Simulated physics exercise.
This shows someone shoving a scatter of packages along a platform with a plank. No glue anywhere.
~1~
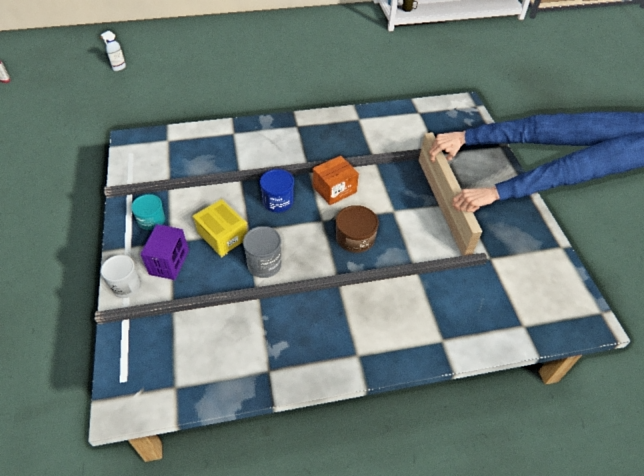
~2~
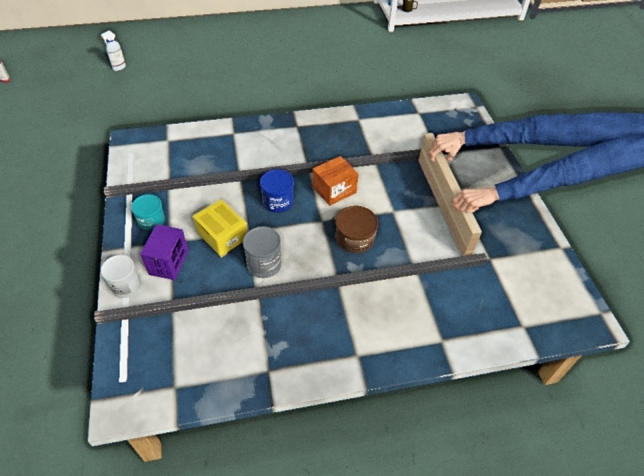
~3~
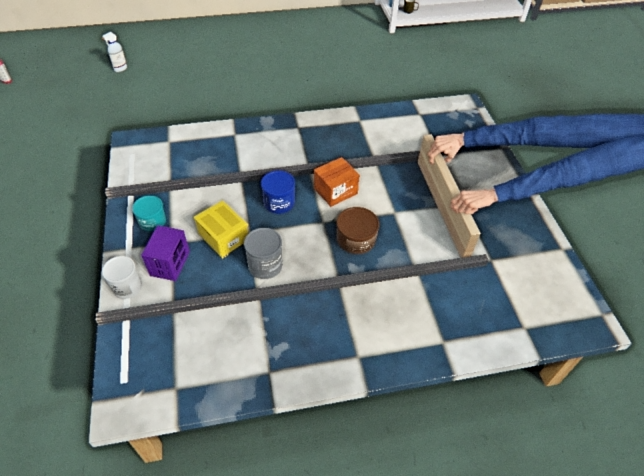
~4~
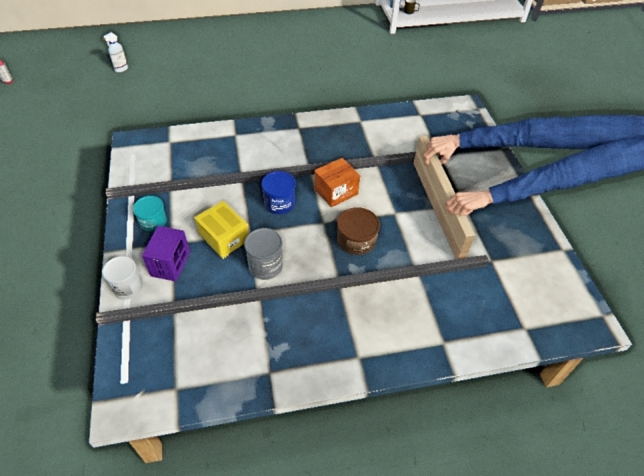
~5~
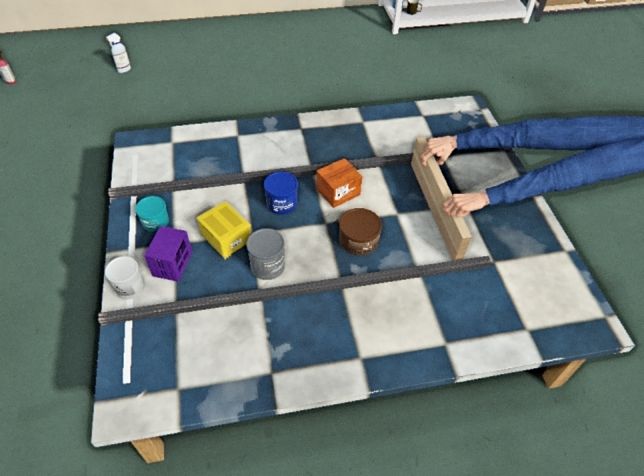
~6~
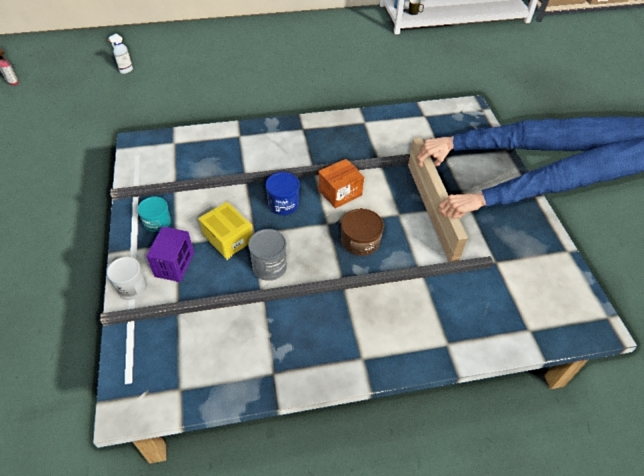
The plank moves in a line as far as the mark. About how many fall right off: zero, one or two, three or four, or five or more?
Outcome: The number that fall off is five or more.
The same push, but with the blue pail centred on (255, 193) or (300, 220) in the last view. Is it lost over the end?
In turn it falls; does not fall.
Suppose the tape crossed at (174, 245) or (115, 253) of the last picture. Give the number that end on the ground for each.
In that order 2 and 8.
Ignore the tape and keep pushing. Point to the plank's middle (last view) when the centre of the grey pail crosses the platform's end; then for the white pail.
Near (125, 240) and (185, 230).
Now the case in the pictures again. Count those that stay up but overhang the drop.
The number is 3.
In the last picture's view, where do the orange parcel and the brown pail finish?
The orange parcel stops around (114, 207); the brown pail around (108, 259).
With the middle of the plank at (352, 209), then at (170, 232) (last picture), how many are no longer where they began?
At the one place 2, at the other 8.
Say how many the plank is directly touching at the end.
That makes 3.
Soon after, none off yet; white pail at rest near (128, 279); turquoise pail at rest near (155, 215); purple crate at rest near (171, 254).
Then, none off yet; white pail at rest near (128, 279); turquoise pail moving near (153, 215); purple crate moved a little near (166, 259).
At rest, the number that fall off is five or more; fallen, blue pail, yellow tote, purple crate, turquoise pail and white pail.
